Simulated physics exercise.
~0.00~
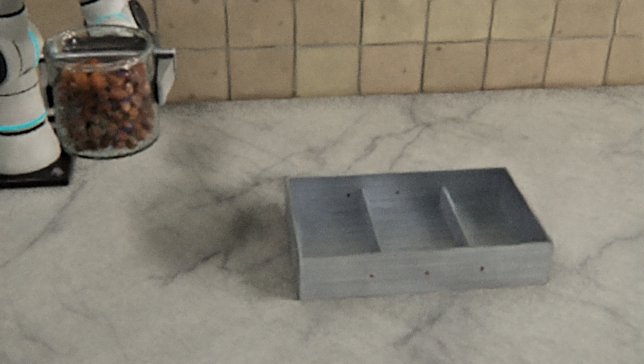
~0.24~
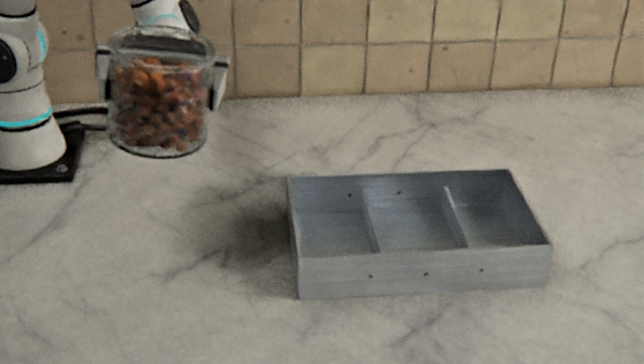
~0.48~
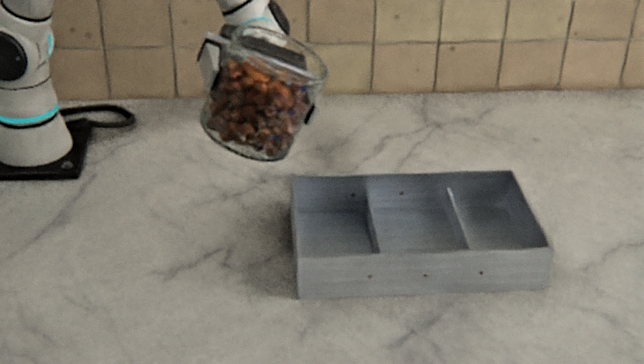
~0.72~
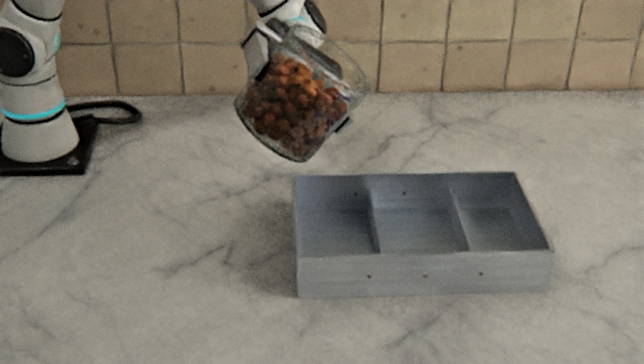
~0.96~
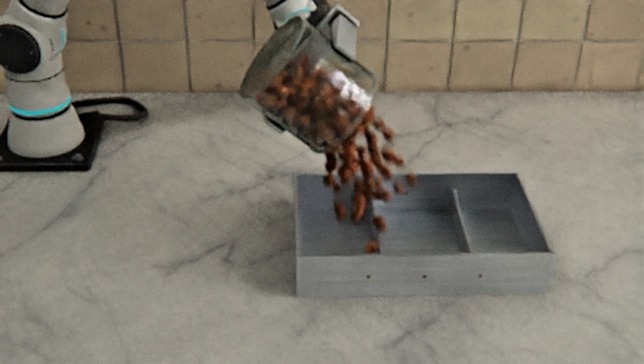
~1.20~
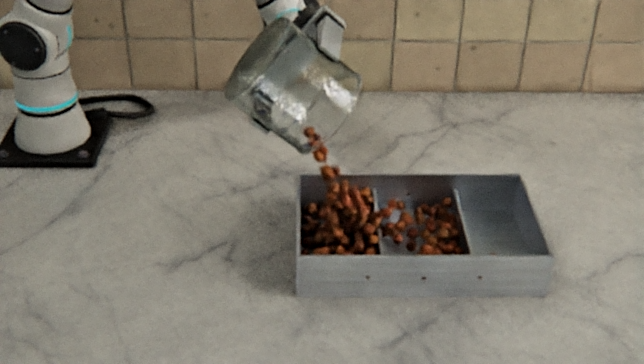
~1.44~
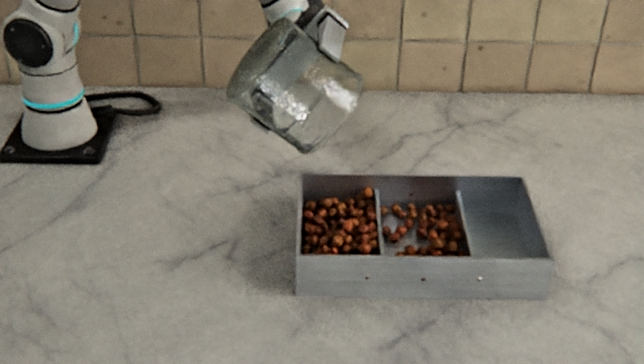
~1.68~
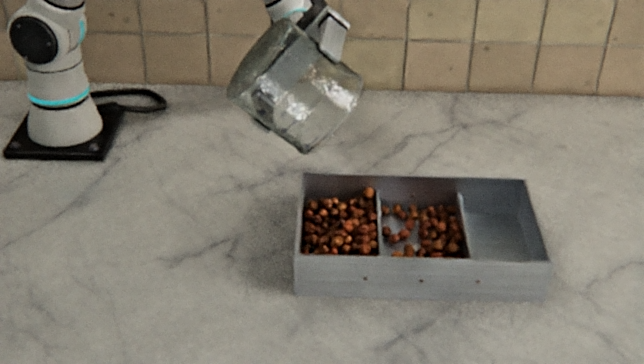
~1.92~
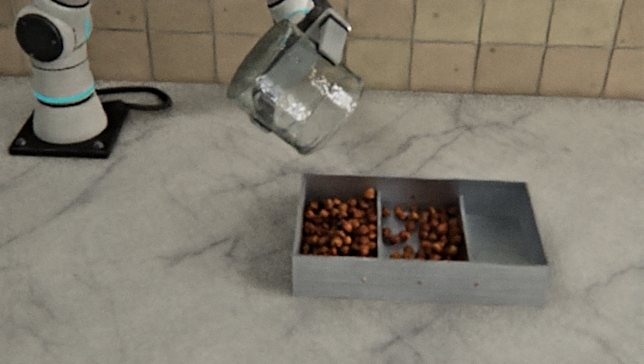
In this clip, a robot arm carries a glass beaker of hazelnuts rightward over a grey three-part tray on a marble surface and tips it, pouring them out. The nuts settle in the left and middle parts, leaving the right part looking empty, while the emptied beaker stays tilted above.
